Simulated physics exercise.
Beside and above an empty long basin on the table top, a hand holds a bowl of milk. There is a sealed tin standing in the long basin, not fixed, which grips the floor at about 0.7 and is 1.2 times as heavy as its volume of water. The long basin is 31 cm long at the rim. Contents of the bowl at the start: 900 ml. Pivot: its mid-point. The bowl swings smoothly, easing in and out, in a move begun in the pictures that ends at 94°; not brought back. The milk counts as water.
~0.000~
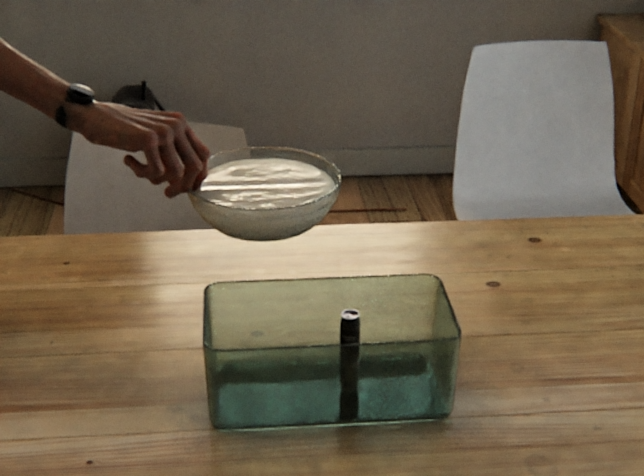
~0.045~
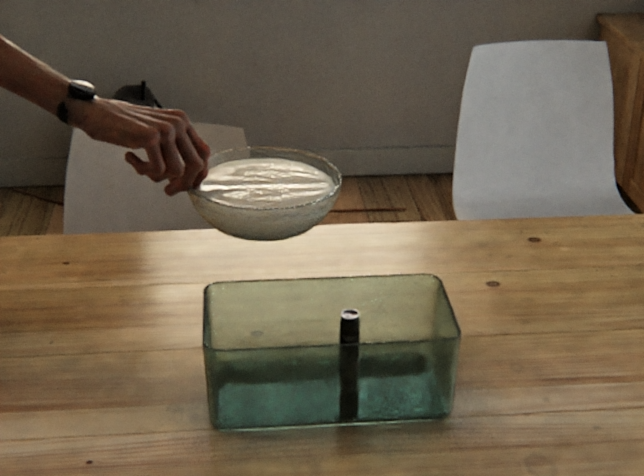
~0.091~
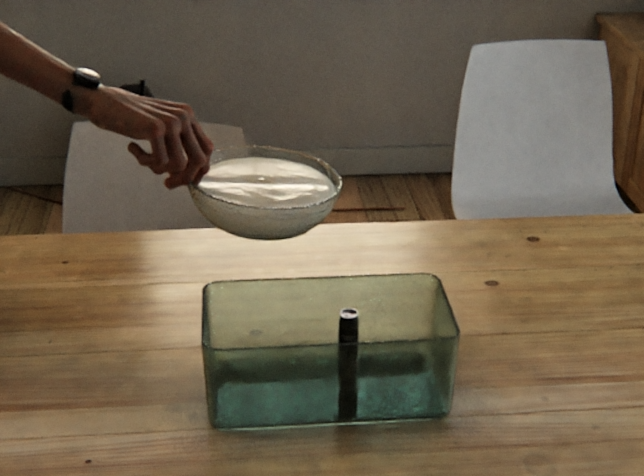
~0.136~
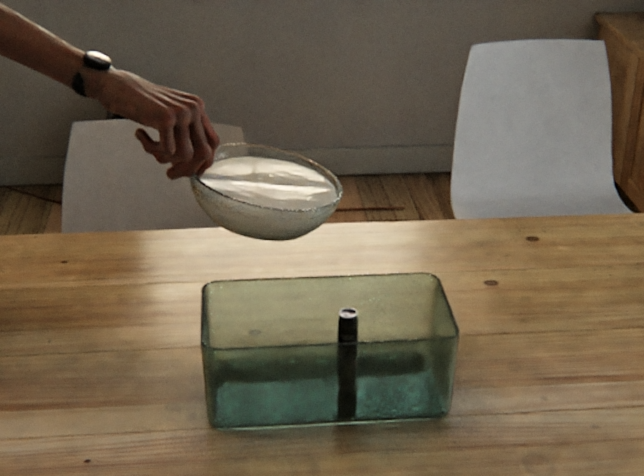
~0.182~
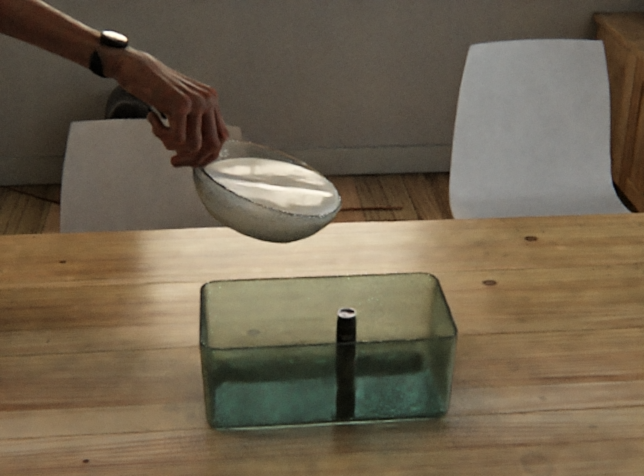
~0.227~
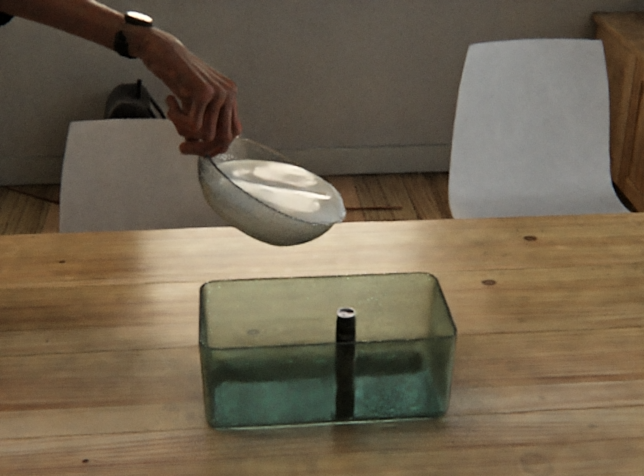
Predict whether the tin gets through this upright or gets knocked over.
Upright.
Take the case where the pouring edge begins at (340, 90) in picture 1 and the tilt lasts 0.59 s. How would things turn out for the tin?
Result: Tin tipped over.
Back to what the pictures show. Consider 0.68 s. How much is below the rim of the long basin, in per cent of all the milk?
Near 78 in a hundred.
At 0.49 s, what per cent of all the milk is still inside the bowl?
I'd estimate some 8 % remains.
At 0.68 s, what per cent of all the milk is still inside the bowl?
What remains is about 0 percent of it all.
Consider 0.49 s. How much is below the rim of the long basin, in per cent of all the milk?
44 %, give or take.
After 0.49 s the tilt is 87° and 8 per cent is still to pour; the tin stands where it began.
After 0.68 s the tilt is 94° and 0 per cent is still to pour; the tin stands where it began.
After 0.87 s the tilt is 94° and 0 per cent is still to pour; the tin stands where it began.
After 1.09 s the tilt is 94° and 0 per cent is still to pour; the tin stands where it began.
In the end the tin stands where it began.
